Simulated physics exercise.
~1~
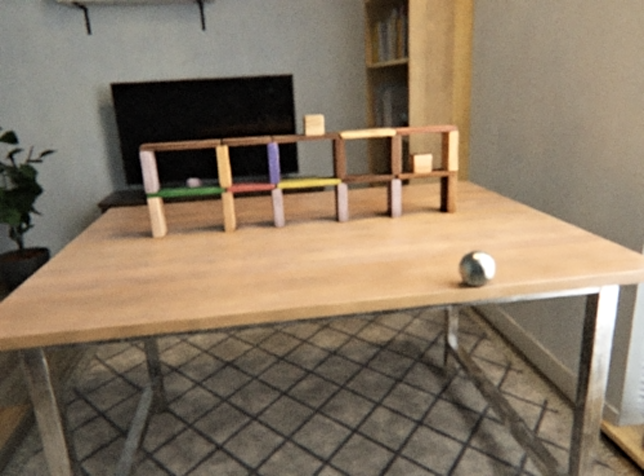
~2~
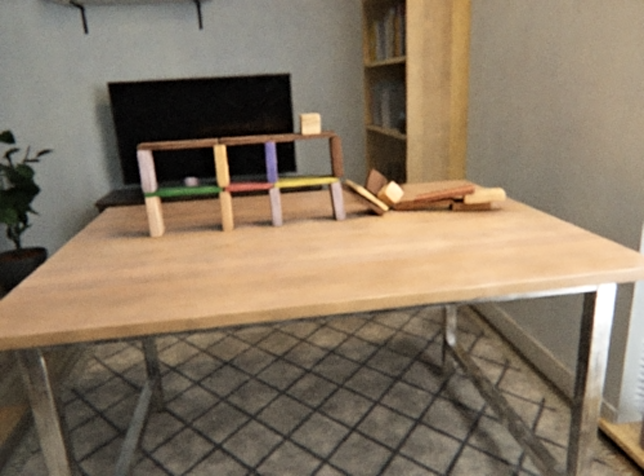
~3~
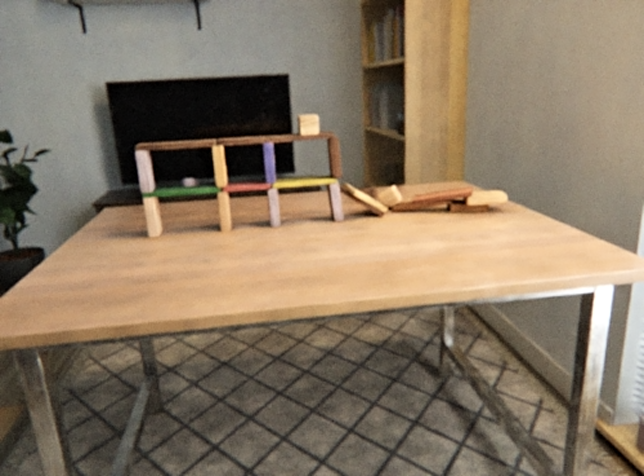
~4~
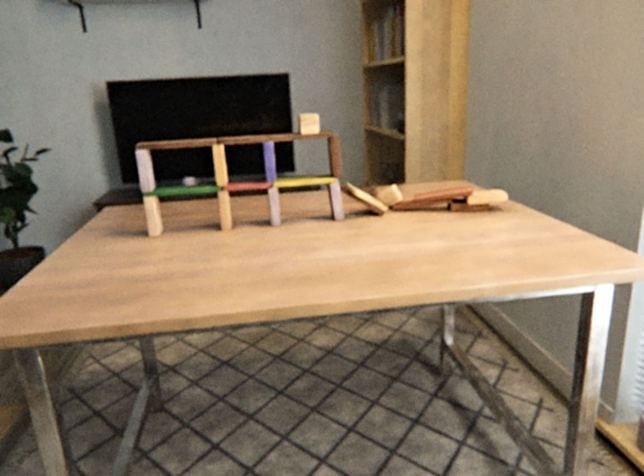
A long two-storey structure of loose wooden posts and planks stands on a pale wooden table in a living room, seen from the front by a slightly swaying camera. A green plank, a red plank and a yellow plank run left to right between its storeys, with a blue-purple post above, while a steel ball sits near the front right edge. Next, the right-hand section has collapsed into a low heap of planks and blocks, and the ball is out of view. The pile settles slightly, then lies still. The left section remains standing, its coloured pieces in place and a small block still on top.
